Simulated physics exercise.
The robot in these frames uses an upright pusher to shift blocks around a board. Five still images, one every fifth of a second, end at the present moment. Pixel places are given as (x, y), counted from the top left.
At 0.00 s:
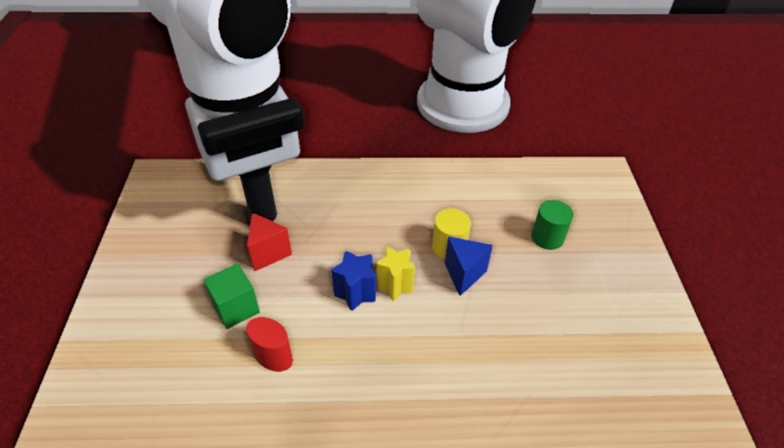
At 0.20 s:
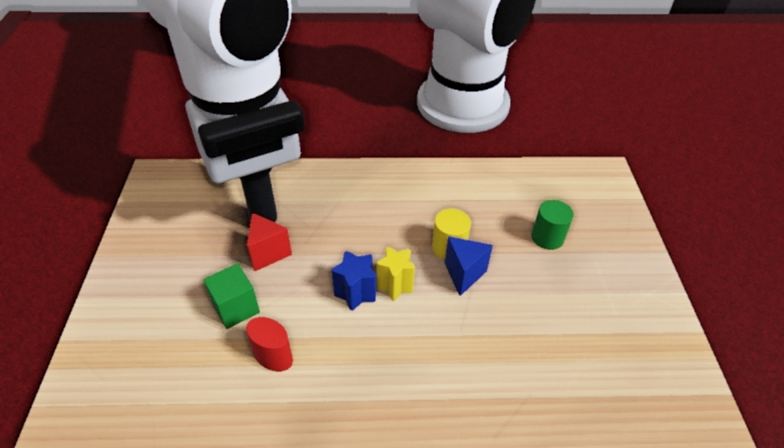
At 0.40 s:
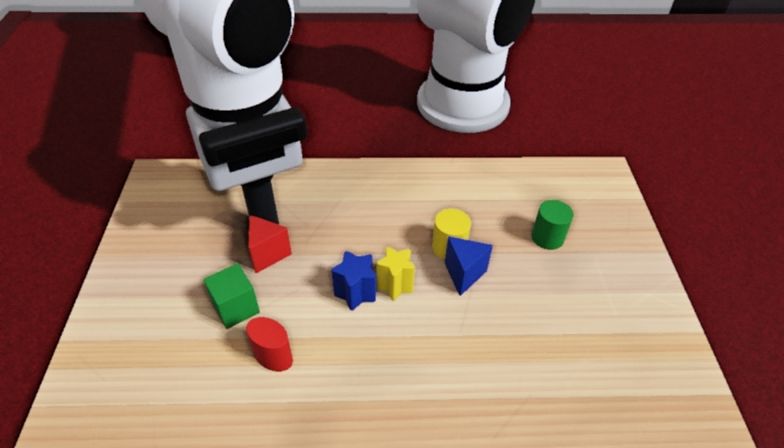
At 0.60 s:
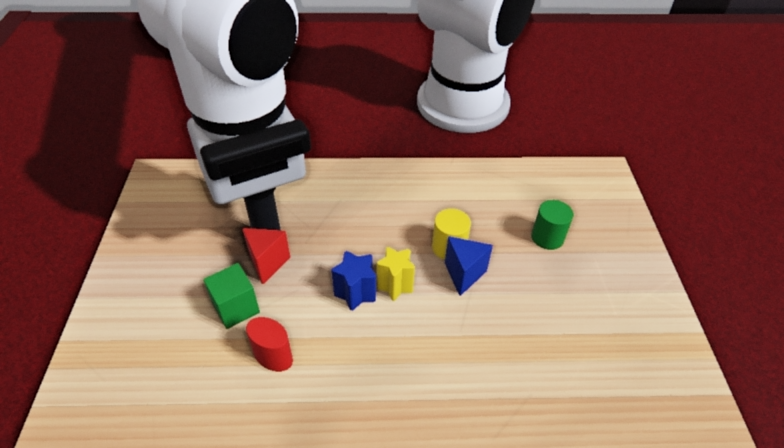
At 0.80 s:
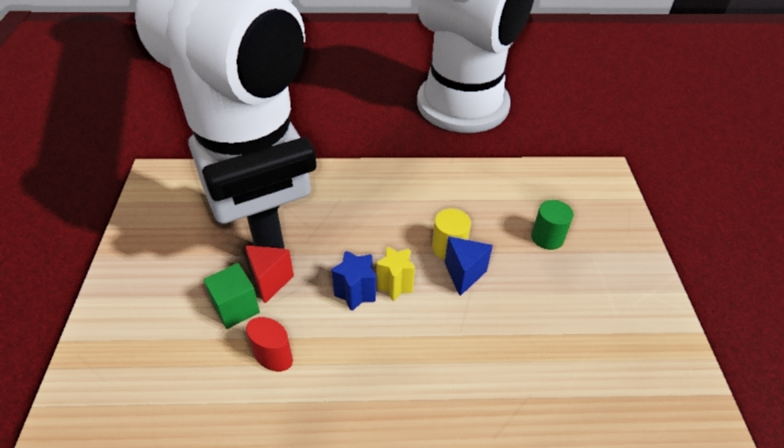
The robot arm pushes the red triangular block a short way down the board, turning it.
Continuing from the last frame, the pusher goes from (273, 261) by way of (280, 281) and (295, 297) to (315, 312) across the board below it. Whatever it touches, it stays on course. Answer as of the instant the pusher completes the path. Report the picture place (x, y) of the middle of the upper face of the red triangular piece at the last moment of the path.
At (269, 293).
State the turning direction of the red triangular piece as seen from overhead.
From above, the turn goes clockwise.
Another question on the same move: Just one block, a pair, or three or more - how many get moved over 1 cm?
It displaces one.
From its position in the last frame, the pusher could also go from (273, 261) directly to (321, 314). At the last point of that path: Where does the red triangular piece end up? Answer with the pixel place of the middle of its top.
The centre of its top will be at (271, 282).
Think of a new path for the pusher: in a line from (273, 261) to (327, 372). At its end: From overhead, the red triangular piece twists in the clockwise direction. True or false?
That statement is accurate.
What follows on the original path. Halfway along, pusher (285, 283); red triangular piece (268, 288), turned 15° clockwise.
At the end, pusher (314, 305); red triangular piece (269, 293), turned 30° clockwise; blue star not moved.
